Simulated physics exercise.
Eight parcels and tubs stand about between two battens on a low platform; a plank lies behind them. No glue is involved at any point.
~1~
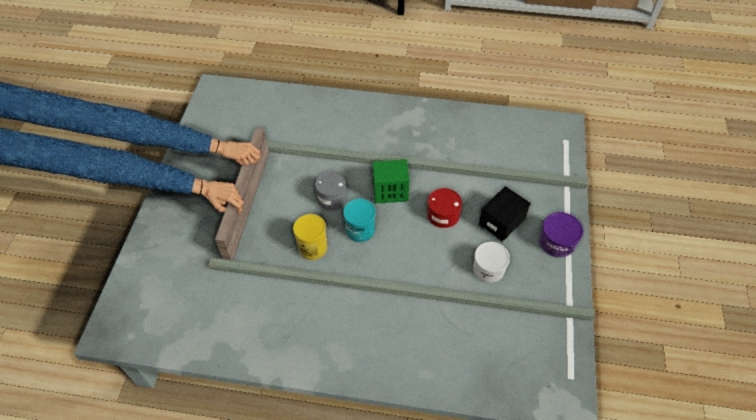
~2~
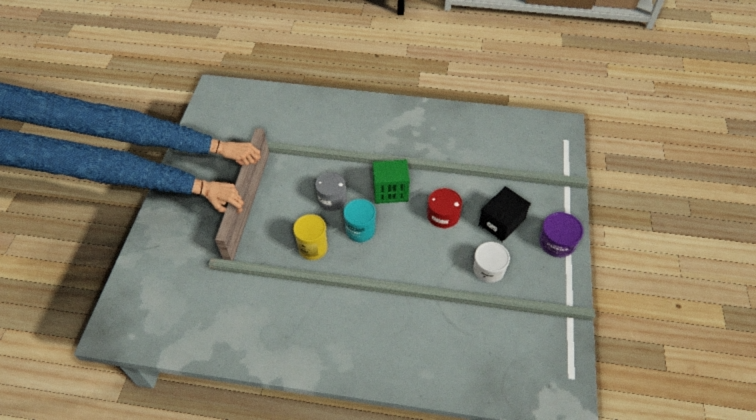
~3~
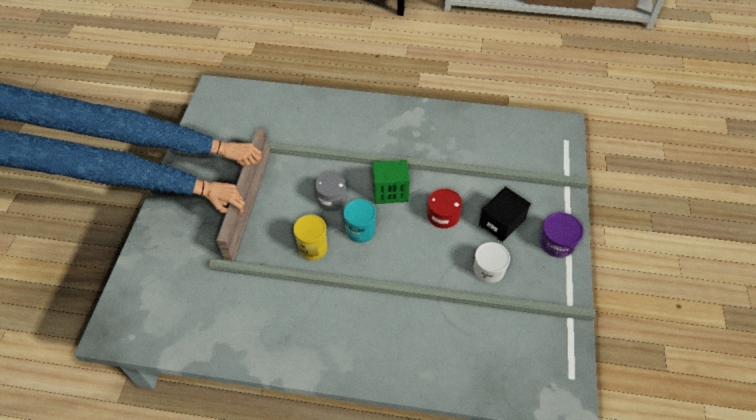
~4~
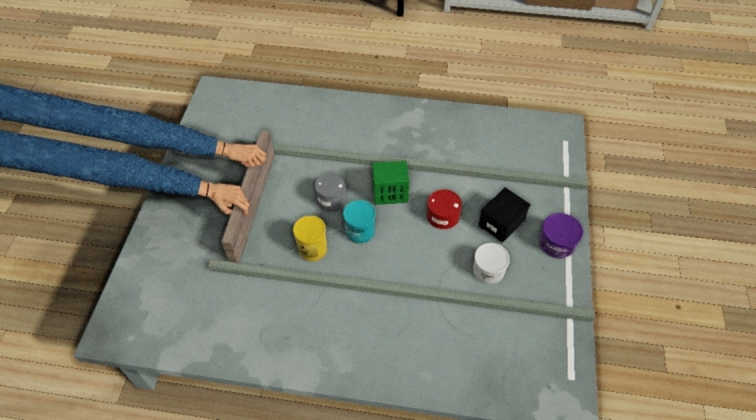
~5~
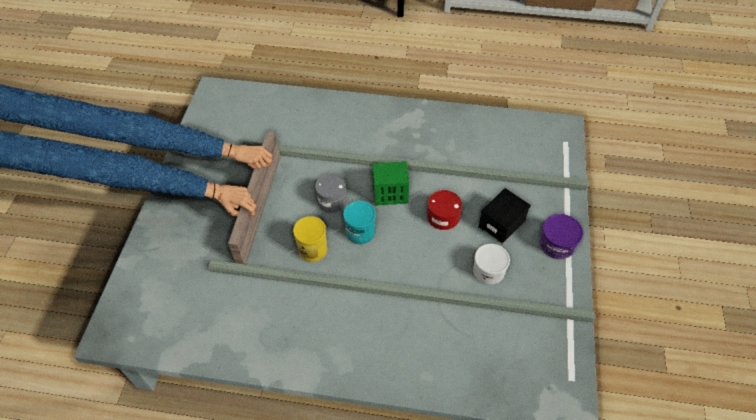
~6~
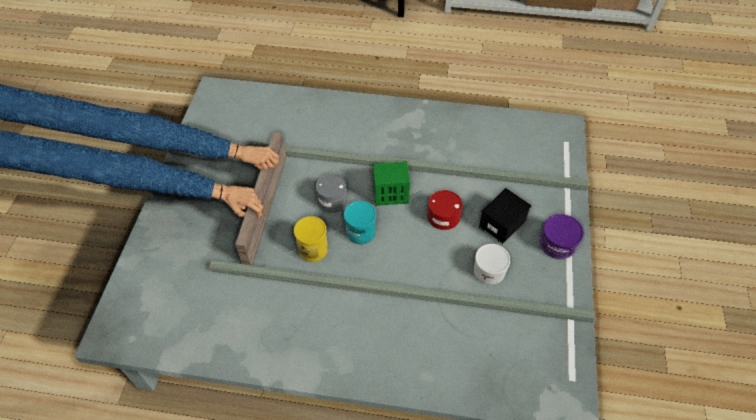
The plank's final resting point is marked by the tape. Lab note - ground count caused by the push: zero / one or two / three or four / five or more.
Ground count: Three or four.
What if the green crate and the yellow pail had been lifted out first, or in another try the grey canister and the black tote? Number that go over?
Tally of falls: 3 for the first try, 2 for the second.
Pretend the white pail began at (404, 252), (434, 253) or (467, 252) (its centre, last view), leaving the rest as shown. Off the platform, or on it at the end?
In that order, it slips off; slips off; slips off.
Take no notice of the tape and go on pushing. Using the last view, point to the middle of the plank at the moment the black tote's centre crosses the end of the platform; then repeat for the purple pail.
The middle is at (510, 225) when it's the black tote, and at (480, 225) when it's the purple pail.
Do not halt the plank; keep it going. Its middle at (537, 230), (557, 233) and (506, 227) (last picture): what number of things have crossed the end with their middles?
In order, that gives 2, then 4, then 1.
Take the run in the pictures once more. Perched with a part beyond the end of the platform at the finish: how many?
The overhang total is 4.
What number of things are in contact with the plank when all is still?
The count in contact is 4.
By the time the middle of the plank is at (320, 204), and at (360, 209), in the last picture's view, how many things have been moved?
Counts: 2, 4.
Soon after, none off yet; purple pail at rest near (561, 237); black tote at rest near (504, 216); white pail at rest near (491, 265).
Then, none off yet; purple pail at rest near (561, 237); black tote moved a little near (516, 219); white pail at rest near (491, 265).
Further on, none off yet; purple pail tipped well over near (619, 268); black tote moved well along near (591, 231); white pail moved well along near (556, 271).
By the end, the number that fall off is three or four; fallen, red canister, white pail, black tote and purple pail.
